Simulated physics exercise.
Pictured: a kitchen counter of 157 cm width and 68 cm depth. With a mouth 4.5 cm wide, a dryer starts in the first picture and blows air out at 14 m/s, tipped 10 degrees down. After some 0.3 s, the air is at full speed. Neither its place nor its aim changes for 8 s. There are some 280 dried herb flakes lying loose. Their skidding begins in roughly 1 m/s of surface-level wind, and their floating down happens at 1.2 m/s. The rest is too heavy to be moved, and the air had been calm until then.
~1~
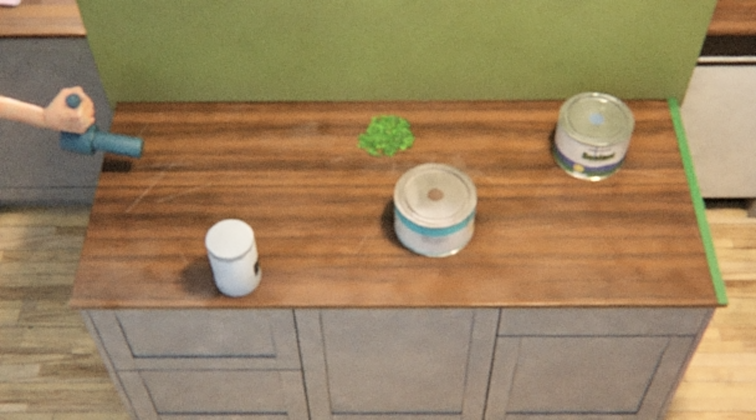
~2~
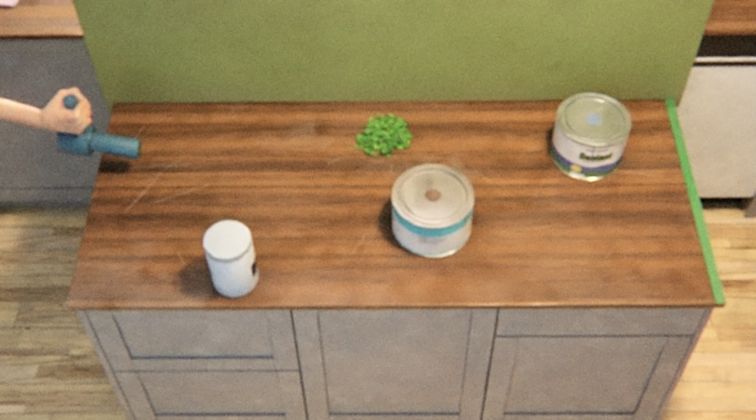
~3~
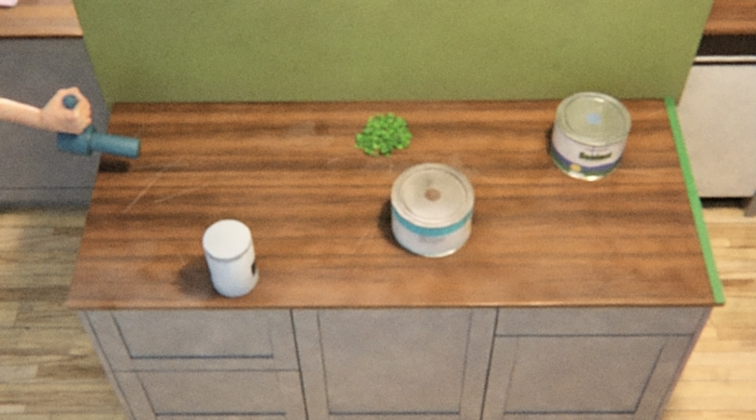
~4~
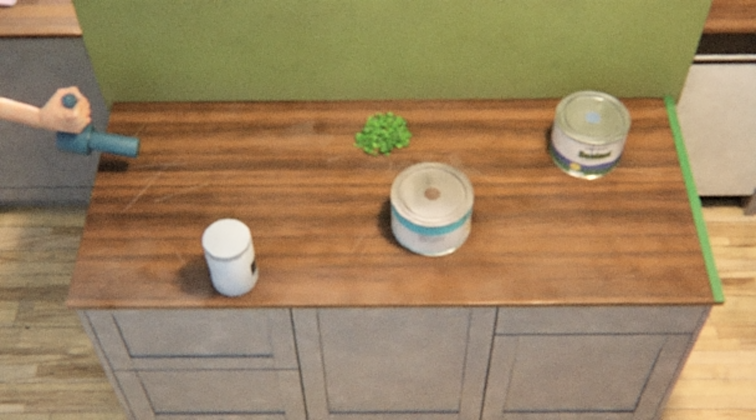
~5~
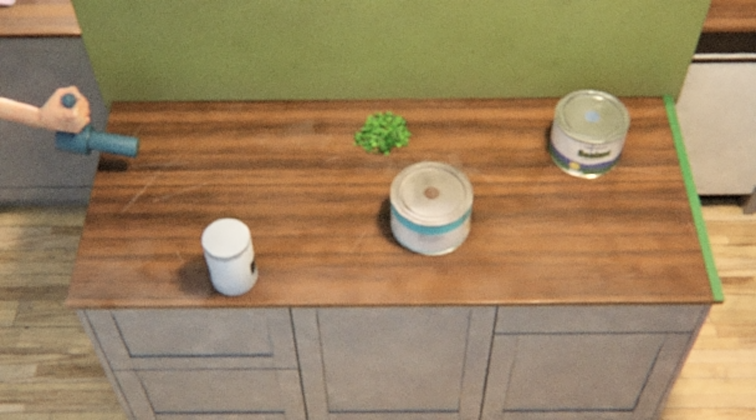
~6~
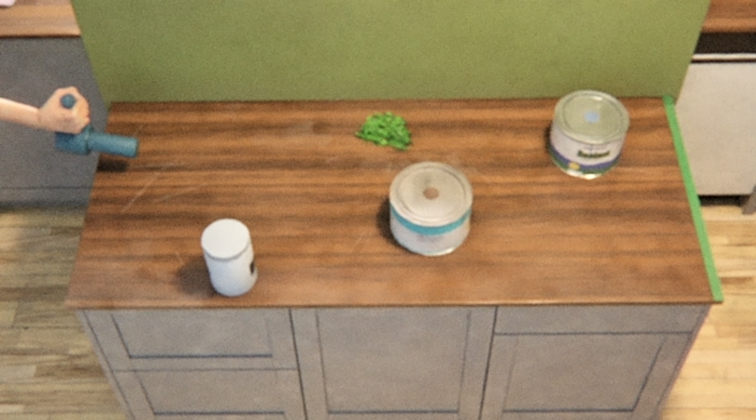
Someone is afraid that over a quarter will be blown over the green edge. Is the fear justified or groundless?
The fear is justified.
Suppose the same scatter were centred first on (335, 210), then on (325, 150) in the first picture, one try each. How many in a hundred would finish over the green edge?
Near 10 % for the first and near 100 % for the second.
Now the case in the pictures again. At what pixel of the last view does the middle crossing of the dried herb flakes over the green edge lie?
The middle of the crossings lies near (673, 104) in the last picture.
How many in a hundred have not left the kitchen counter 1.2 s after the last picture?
I'd say some 4 % at that moment.
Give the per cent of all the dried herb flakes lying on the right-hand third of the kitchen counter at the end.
Roughly 0 in a hundred.
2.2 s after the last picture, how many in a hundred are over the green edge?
Share: Approx. 100 %.
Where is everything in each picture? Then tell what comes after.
The middle of the dried herb flakes is near (389, 136), none has stirred yet and the mouth of the dryer is at (142, 149), in the first picture.
The middle of the dried herb flakes is near (387, 137), none has stirred yet and the green edge is centred on (698, 193), in the second picture.
The middle of the dried herb flakes is near (386, 136), none has stirred yet, the top of a large tin is at (433, 194) and the top of a large tin is at (593, 118), in the third picture.
The middle of the dried herb flakes is near (386, 135) and none has stirred yet, in the fourth picture.
The middle of the dried herb flakes is near (385, 134) and none has stirred yet, in the fifth picture.
The middle of the dried herb flakes is near (390, 133), the farthest in sight from the dryer is at (410, 134) and about 20 % have left their places, in the sixth picture.
Then, 1.2 s after the last picture the count stands so, 96 % are over the green edge.
Then, 2.2 s after the last picture the count stands so, 100 % are over the green edge.
Then, 4.1 s after the last picture the count stands so, 100 % are over the green edge.
Then, 7.7 s after the last picture, at the end, 100 % are over the green edge.
